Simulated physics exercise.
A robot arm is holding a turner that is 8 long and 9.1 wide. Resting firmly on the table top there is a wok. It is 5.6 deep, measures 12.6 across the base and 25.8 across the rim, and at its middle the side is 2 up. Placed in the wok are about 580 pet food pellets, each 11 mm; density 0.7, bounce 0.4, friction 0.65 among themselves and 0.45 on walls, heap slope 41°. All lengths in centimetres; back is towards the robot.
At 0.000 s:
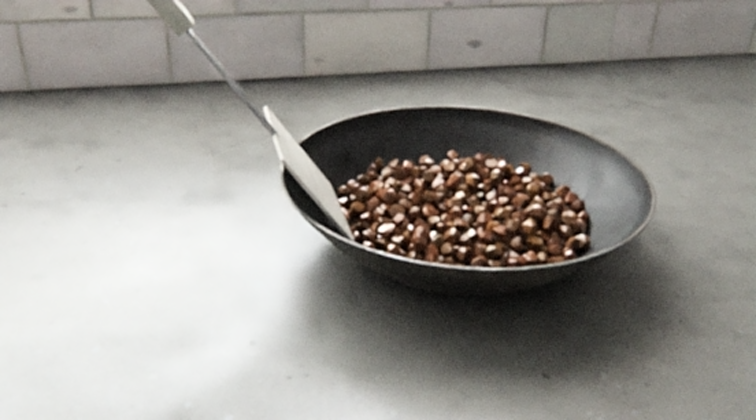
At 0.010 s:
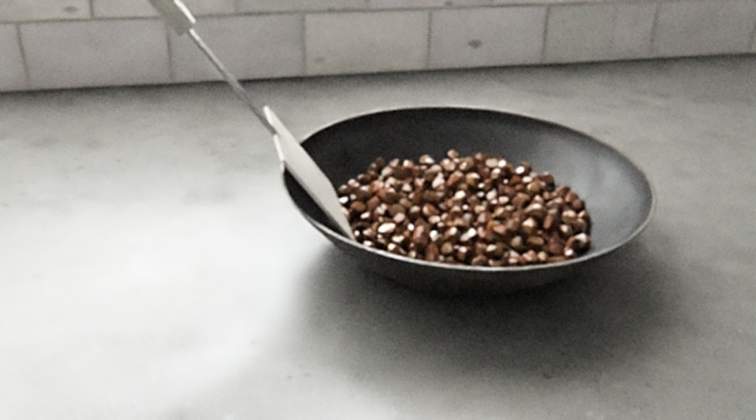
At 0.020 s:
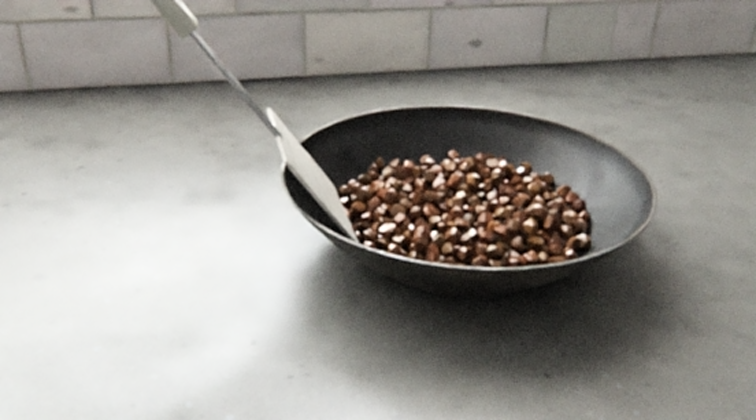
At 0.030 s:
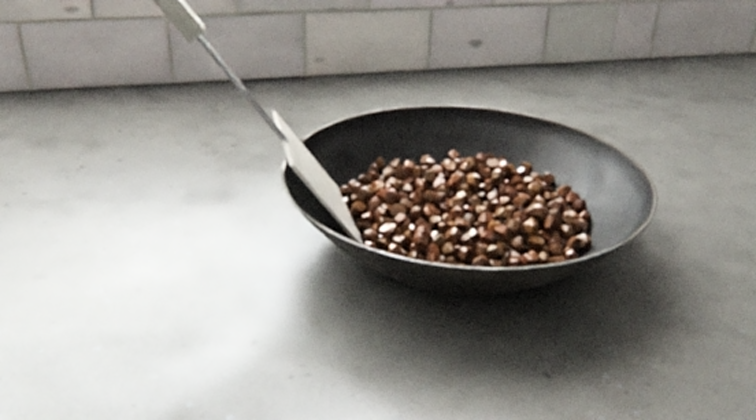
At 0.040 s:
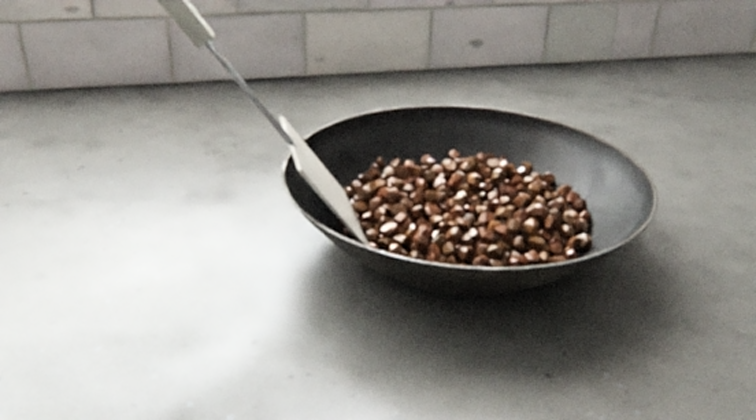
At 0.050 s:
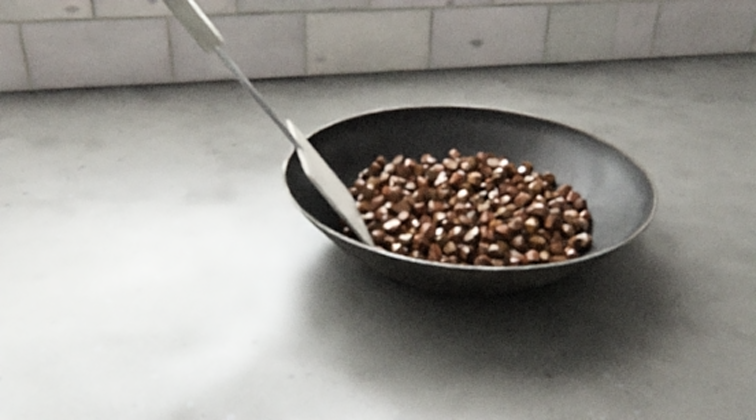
The clip opens on a dark wok of glossy brown pellets resting on a gray countertop, with a metal turner slanting in over its left rim. The turner holds still at first, then slides slightly right and down toward the heap, while the wok stays put and the pellets barely change.
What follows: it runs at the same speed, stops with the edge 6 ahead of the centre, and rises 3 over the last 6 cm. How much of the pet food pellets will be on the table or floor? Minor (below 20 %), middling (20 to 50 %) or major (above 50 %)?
Minor.
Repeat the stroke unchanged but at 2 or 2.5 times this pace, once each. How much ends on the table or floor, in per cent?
Around 35 per cent, then around 40 per cent, would end on the table or floor.
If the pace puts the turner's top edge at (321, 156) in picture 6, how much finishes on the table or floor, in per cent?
Roughly 30 per cent.
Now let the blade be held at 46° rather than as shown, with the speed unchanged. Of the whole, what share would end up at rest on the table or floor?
My guess is close to 5 per cent.
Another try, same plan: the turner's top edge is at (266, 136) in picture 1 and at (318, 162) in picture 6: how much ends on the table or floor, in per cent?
30 %.
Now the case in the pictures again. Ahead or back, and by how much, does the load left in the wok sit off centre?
5.0 cm ahead.
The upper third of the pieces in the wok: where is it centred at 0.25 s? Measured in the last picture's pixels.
I'd put it somewhere near (569, 172).
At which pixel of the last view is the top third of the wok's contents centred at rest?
Somewhere around (578, 162) in the last picture.
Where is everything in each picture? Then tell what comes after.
In the first frame, turner top edge at (273, 131), sloping 55°; upper third of the load around (466, 204), from x 340 to 585, top at y 155; 576 in the wok.
In the second frame, turner top edge at (273, 131), sloping 55°; upper third of the load around (467, 204), from x 340 to 585, top at y 155.
In the third frame, turner top edge at (276, 133), sloping 55°; upper third of the load around (467, 204), from x 345 to 585, top at y 155.
In the fourth frame, turner top edge at (282, 136), sloping 55°; upper third of the load around (468, 204), from x 345 to 585, top at y 155.
In the fifth frame, turner top edge at (289, 141), sloping 55°; upper third of the load around (468, 204), from x 345 to 585, top at y 155.
In the sixth frame, turner top edge at (297, 145), sloping 55°; upper third of the load around (469, 202), from x 345 to 585, top at y 155; 576 in the wok.
After 0.15 s, sloping 55°, highest piece 5 above the table; 576 in the wok.
After 0.25 s, sloping 55°, highest piece 7 above the table; 574 in the wok, 2 on the blade or in flight.
After 0.51 s, sloping 55°, highest piece 8 above the table; 531 in the wok, 41 on the table or floor, 4 on the blade or in flight.
After 1.56 s, sloping 55°, highest piece 8 above the table; 527 in the wok, 49 on the table or floor.
At rest, 527 in the wok, 49 on the table or floor. That is 9 % on the table or floor.
